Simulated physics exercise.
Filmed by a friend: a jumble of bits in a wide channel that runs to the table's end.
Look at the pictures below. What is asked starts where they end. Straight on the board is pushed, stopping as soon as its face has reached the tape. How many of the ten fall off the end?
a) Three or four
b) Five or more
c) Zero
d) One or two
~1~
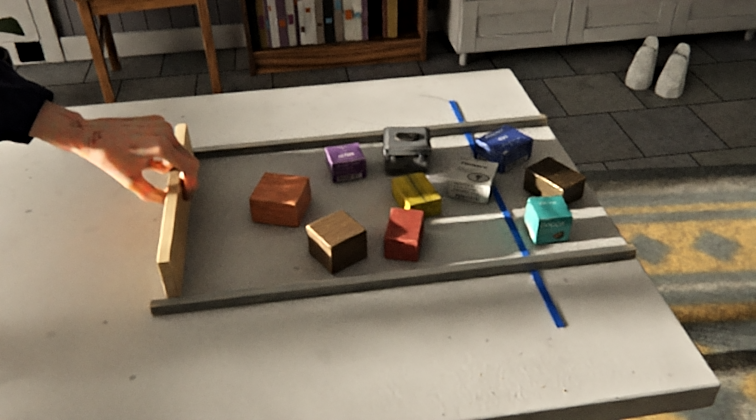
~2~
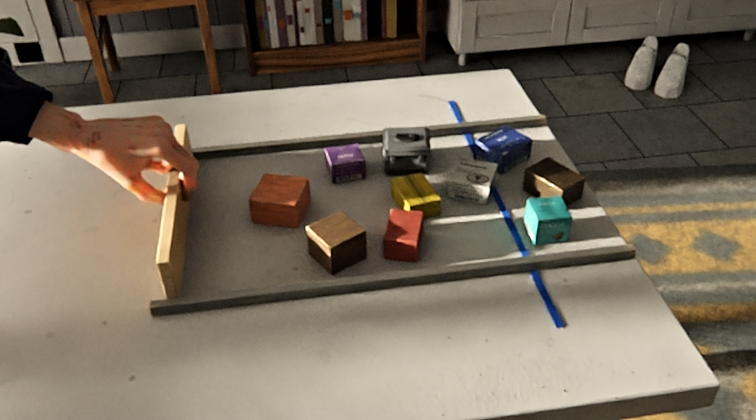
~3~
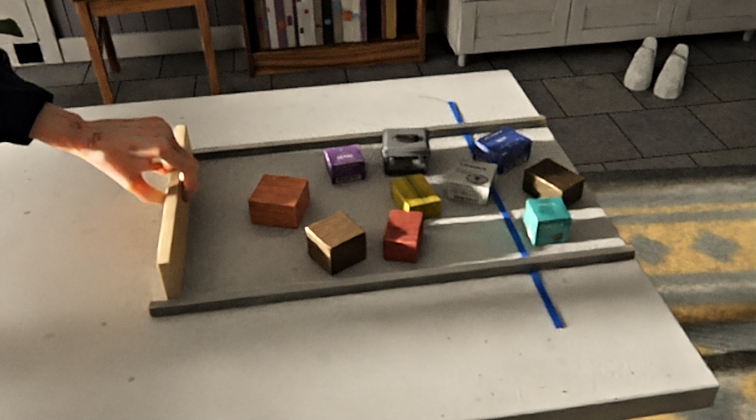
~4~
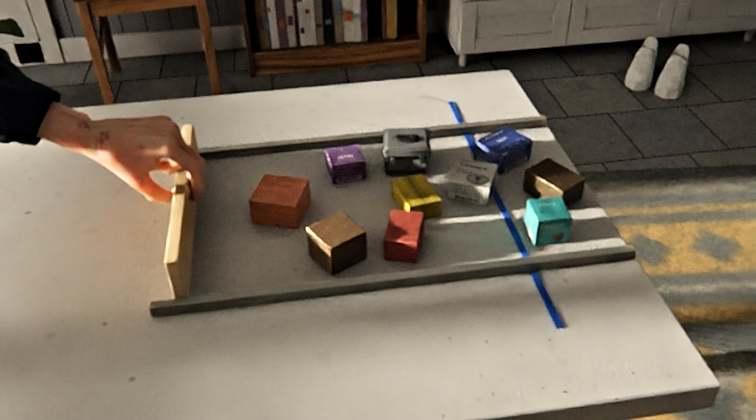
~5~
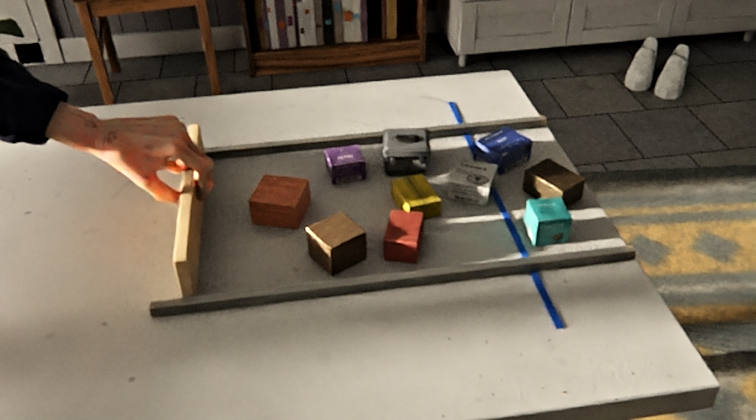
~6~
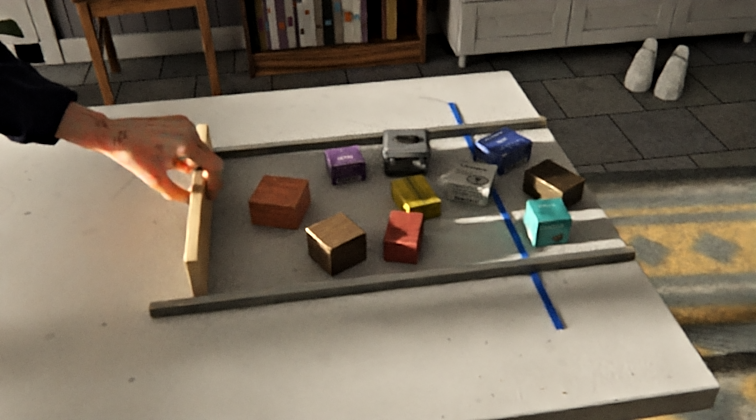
a.
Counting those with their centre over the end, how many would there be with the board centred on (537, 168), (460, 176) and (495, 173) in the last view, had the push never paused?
That makes 7, 1, 3.
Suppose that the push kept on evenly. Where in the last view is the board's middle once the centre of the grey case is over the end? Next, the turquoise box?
The middle is at (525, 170) when it's the grey case, and at (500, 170) when it's the turquoise box.
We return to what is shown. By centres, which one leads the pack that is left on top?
Turquoise box ends nearest.
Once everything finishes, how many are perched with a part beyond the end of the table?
1 in all.
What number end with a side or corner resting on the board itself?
That makes 3.
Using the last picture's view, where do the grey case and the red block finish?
(531, 139) and (570, 217), approximately.
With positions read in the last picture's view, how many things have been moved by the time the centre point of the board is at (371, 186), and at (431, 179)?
It comes to 7 for the first spot, 9 for the other.
Soon after, none off yet; black block at rest near (553, 185); turquoise box at rest near (547, 222); blue box at rest near (503, 151).
After that, none off yet; black block moving near (558, 185); turquoise box at rest near (547, 222); blue box at rest near (505, 150).
In the end, the number that fall off is three or four; gone, white box, blue box and black block.
